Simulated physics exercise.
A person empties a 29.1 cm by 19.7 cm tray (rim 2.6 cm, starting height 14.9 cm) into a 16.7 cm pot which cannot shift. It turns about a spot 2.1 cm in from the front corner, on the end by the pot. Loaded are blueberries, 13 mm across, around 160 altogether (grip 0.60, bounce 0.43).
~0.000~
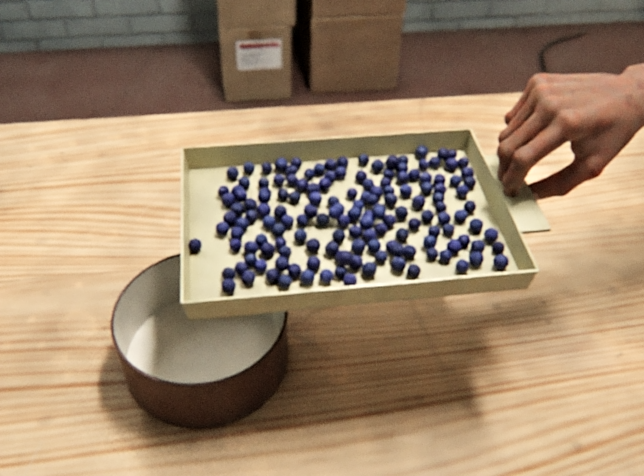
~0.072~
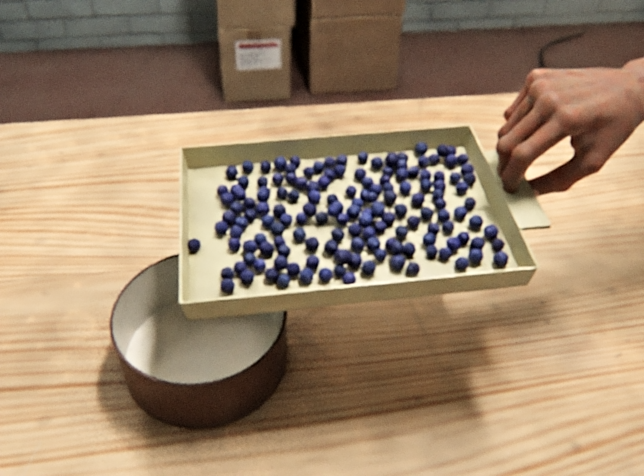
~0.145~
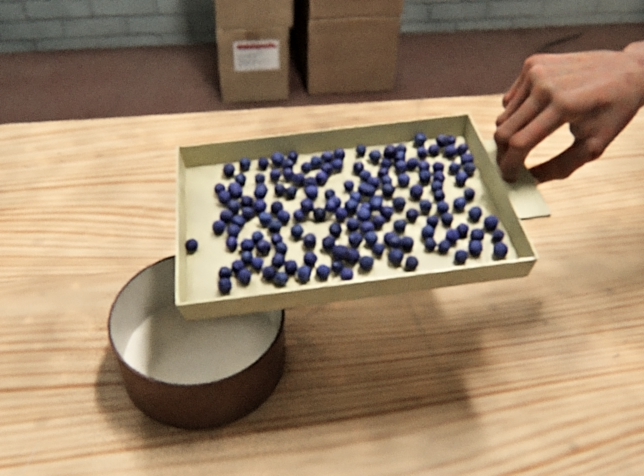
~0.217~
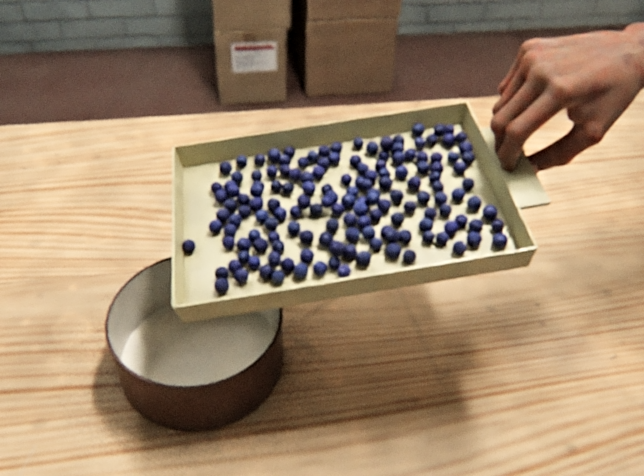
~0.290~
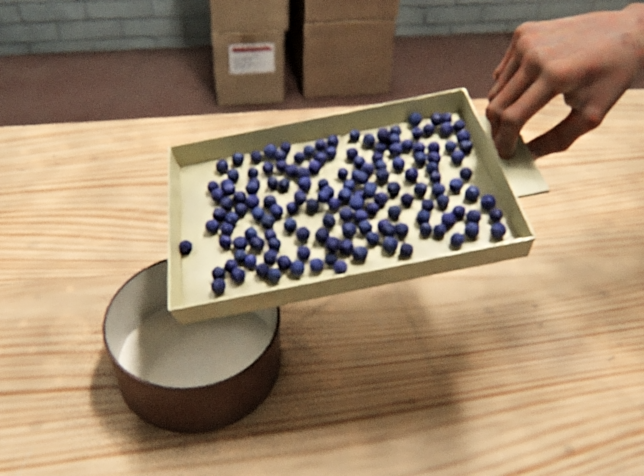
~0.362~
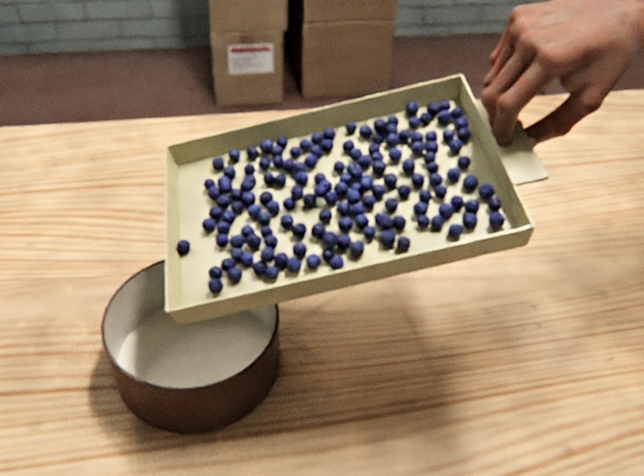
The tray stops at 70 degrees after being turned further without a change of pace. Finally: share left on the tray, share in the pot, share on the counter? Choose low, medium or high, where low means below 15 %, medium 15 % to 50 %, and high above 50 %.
Shares - left on the tray: High, pot: Low, counter: Low.
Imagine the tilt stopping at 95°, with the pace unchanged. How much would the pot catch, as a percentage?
Roughly 20 %.
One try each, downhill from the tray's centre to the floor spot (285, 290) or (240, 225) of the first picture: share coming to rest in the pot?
That would be close to 0 per cent, then close to 0 per cent.
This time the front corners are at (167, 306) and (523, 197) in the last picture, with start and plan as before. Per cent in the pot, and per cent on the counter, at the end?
You'd end with pot at 0 and counter at 5.
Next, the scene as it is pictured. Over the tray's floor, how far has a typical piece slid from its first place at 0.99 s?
I'd say close to 8 centimetres.
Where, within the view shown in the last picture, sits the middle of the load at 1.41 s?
Approximately (199, 200) in the last picture.
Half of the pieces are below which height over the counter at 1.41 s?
Roughly 22 centimetres, more or less.
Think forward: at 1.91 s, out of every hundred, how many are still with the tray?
Load share: Around 100%.
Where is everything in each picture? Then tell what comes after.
The first frame shows tray tilt 0 degrees, front corners at (186, 299) and (533, 268); middle of the pieces at (354, 214); pot at (200, 312).
The second frame shows tray tilt 1 degrees, front corners at (185, 299) and (533, 264); middle of the pieces at (353, 212).
The third frame shows tray tilt 4 degrees, front corners at (181, 301) and (533, 255), lowest corner left front; middle of the pieces at (351, 206).
The fourth frame shows tray tilt 7 degrees, front corners at (177, 303) and (532, 245), lowest corner left front; middle of the pieces at (348, 201).
The fifth frame shows tray tilt 10 degrees, front corners at (173, 306) and (530, 235), lowest corner left front; middle of the pieces at (345, 195).
The sixth frame shows tray tilt 13 degrees, front corners at (171, 307) and (528, 224), lowest corner left front; middle of the pieces at (341, 189); pot at (191, 316). The tray's pace is about 45 degrees a second.
After 0.99 s, tilt 40 degrees; the tray holds 100 %, the pot 0 %.
Then, at 1.41 s, tilt 58 degrees; the tray holds 100 %, the pot 0 %.
After 1.91 s, tilt 70 degrees; the tray holds 100 %, the pot 0 %.
At rest (2.5 s), tray 100 %, pot 0 %, counter 0 %.
